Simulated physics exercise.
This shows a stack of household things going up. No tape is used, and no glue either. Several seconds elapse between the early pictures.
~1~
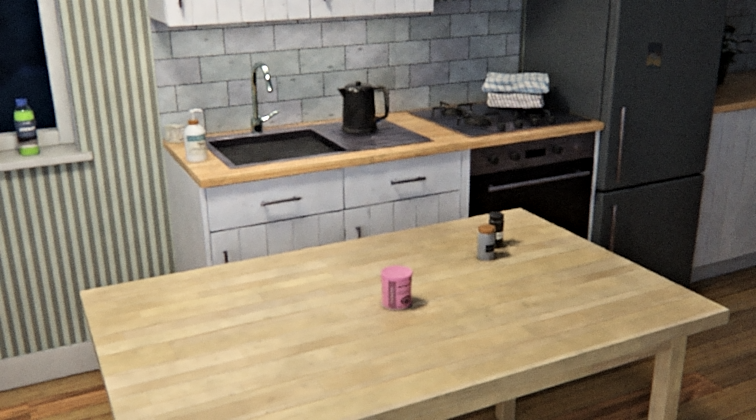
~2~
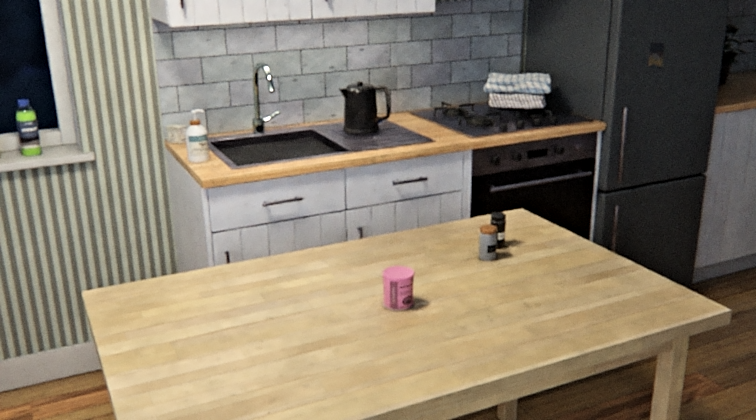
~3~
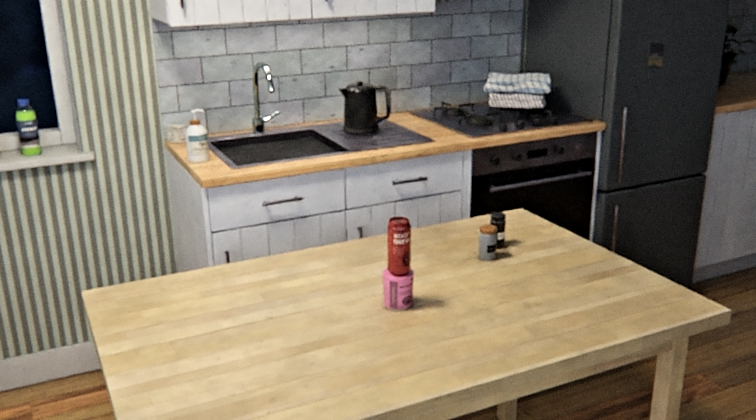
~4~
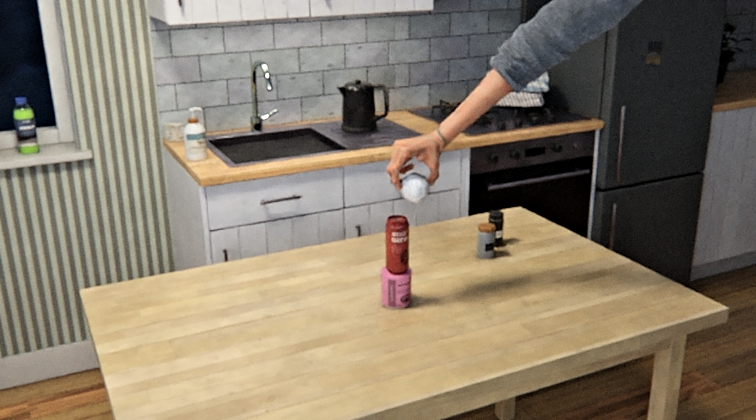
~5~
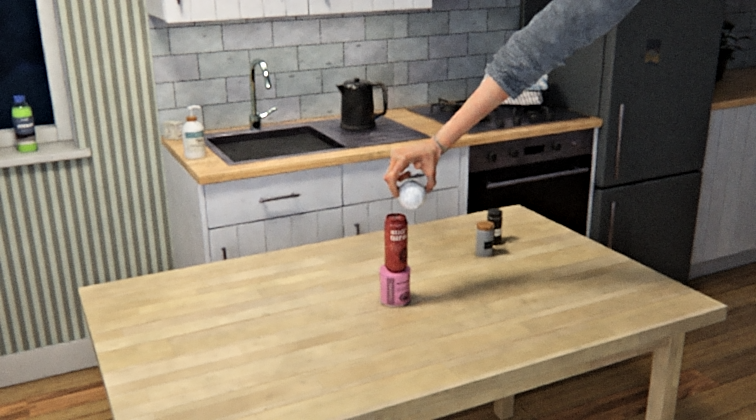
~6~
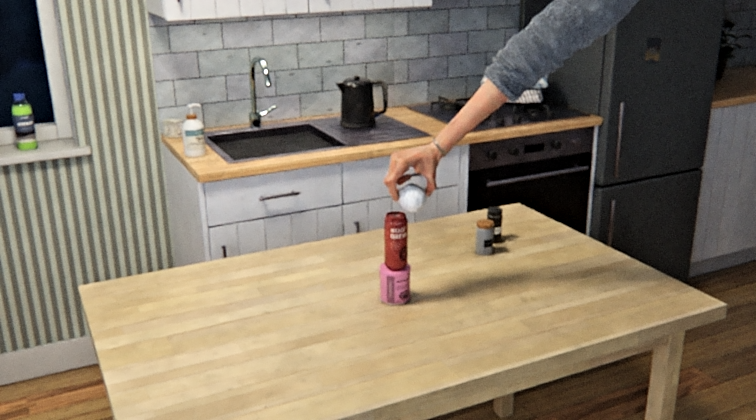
Hand lowering a small white object onto a red can stacked on a pink pot on a wooden kitchen table.
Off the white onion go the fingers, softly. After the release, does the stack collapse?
Unsteady.
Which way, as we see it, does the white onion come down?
Rightwards.
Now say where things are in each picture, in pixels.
In the first picture, the last thing is not in view yet.
In the second picture, the last thing is not in view yet; pink pot (398, 288).
In the third picture, the last thing is not in view yet; red can (399, 246).
In the fourth picture, on its way; white onion (414, 187); pink pot (396, 286).
In the fifth picture, on its way; white onion (412, 195); red can (396, 243).
In the sixth picture, set down, still held; white onion (412, 198); pink pot (395, 283).
Then, 0.40 s past the last view, white onion now fallen.
Then, 0.70 s past the last view, nothing new.
Finally, fallen, white onion; the other 4 still in place. Final places as the last picture's camera would see them, white onion near (437, 277). The pile loses its balance.
